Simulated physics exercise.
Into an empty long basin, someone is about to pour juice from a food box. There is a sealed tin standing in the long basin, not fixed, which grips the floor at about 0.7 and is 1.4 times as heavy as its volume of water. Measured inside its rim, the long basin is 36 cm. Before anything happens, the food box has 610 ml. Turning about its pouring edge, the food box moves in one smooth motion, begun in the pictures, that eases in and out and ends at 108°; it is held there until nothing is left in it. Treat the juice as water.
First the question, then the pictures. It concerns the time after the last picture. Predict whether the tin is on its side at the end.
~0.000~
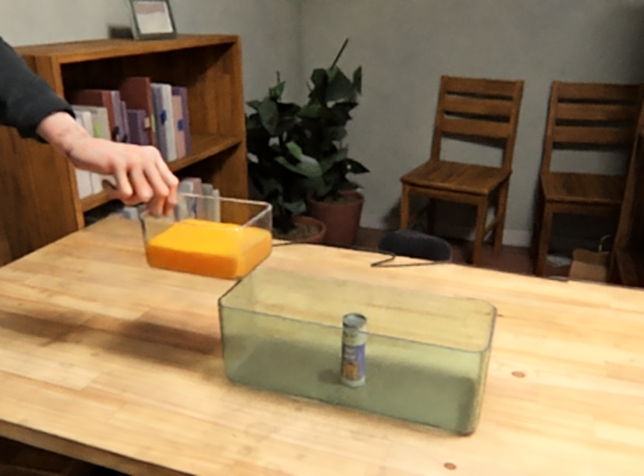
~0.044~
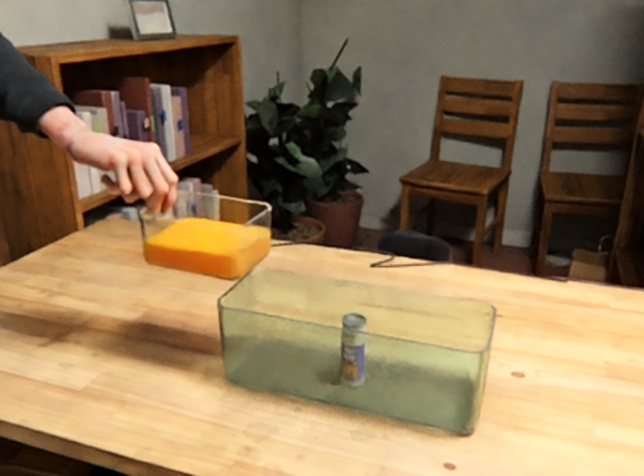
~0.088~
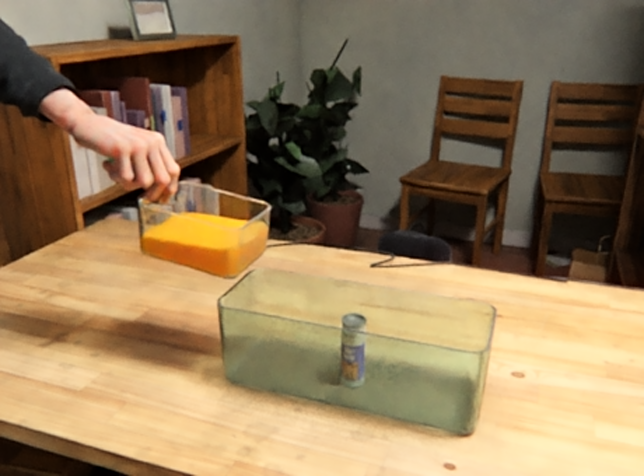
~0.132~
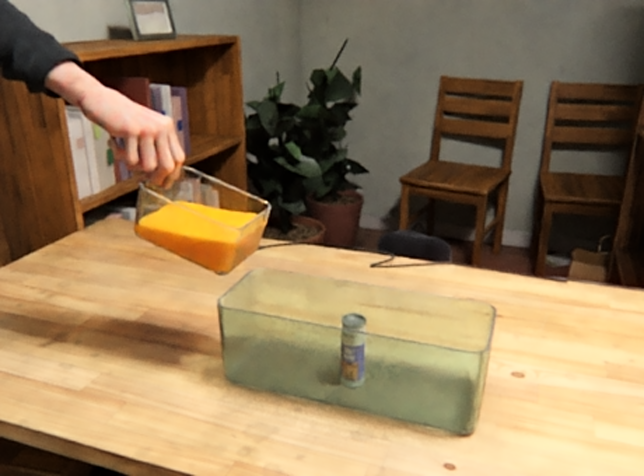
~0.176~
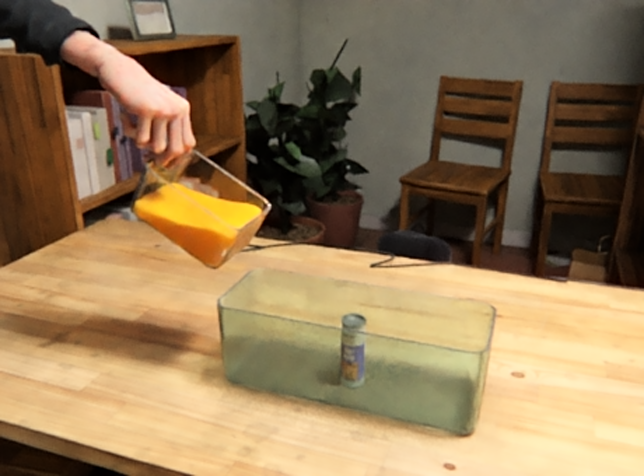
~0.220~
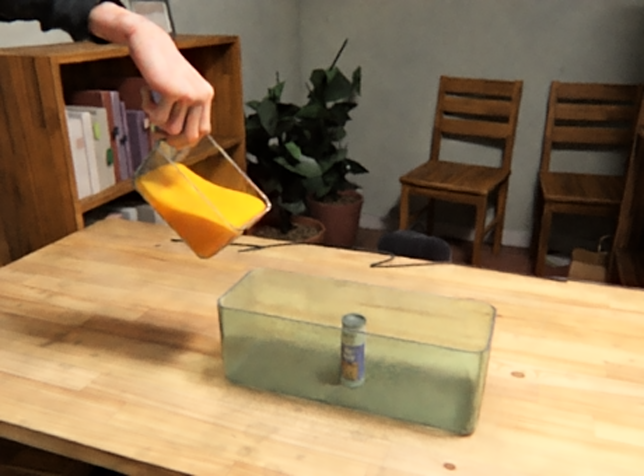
The tin is on its side.
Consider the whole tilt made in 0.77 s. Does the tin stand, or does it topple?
So the tin will hold steady.
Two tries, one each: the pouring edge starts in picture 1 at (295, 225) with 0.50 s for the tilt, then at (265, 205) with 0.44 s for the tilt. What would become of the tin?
First it stays on its base; then it stays on its base.
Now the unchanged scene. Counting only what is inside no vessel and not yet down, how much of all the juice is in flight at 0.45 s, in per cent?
Some 62 per cent, I reckon.
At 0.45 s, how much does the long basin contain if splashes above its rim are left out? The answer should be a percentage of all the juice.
Some 6 per cent.
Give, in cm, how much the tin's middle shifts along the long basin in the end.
The tin's middle ends up about 7.0 cm along the basin.
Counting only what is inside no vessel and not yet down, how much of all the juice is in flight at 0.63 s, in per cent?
Roughly 12 %.
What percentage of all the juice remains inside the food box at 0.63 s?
Around 5 in a hundred.
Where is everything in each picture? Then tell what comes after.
Tilt 0°; pouring edge (257, 218); surface from (167, 229) to (258, 241); the long basin's rim runs from (236, 286) to (493, 329); the tin's top is at (354, 322), in the first picture.
Tilt 2°; pouring edge (257, 219); surface from (165, 227) to (257, 239), in the second picture.
Tilt 8°; pouring edge (256, 219); surface from (163, 222) to (255, 234), in the third picture.
Tilt 18°; pouring edge (256, 219); surface from (158, 209) to (253, 226), in the fourth picture.
Tilt 30°; pouring edge (255, 219); surface from (155, 191) to (253, 219), in the fifth picture.
Tilt 44°; pouring edge (255, 219); surface from (156, 168) to (253, 211), in the sixth picture.
By 0.45 s the tilt is 106° and 33 per cent is still to pour; the tin stands where it began.
By 0.63 s the tilt is 108° and 5 per cent is still to pour; the tin leans 9°.
By 0.81 s the tilt is 108° and 0 per cent is still to pour; the tin lies on its side.
By 1.00 s the tilt is 108° and 0 per cent is still to pour; the tin lies on its side.
At rest the tin lies on its side.
